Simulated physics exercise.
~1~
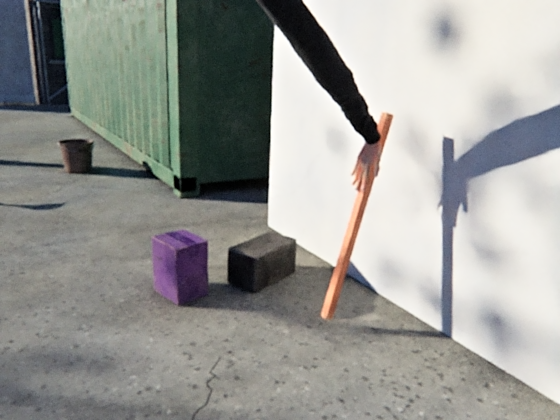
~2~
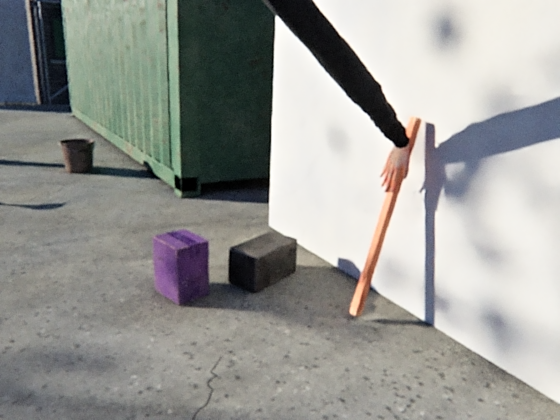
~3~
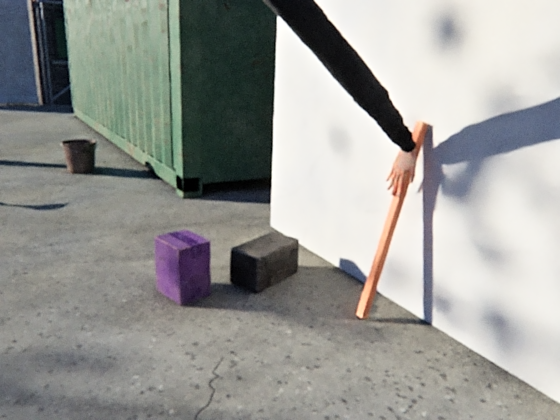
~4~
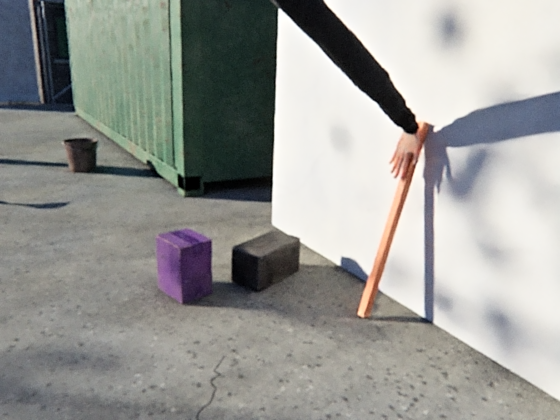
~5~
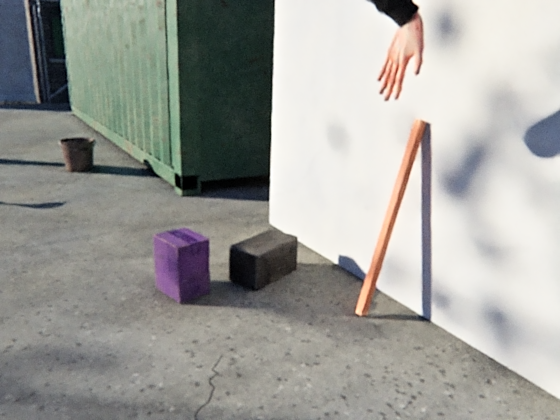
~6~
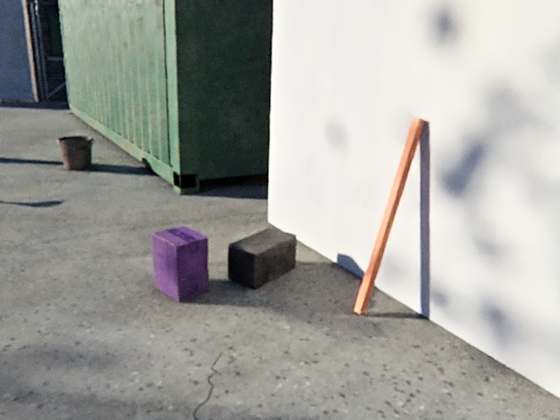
A hand in a dark sleeve reaches in from the top and holds an orange pole beside a white wall, in a slightly swaying view looking down on a sunlit paved yard. A purple box and a black block sit on the ground to the left, with a green container and a small bucket behind them. The hand moves the pole to the right and leans its upper end on the wall. The fingers then let go, and the hand draws back upward out of view. The pole stays leaning, and the box and block remain in place.
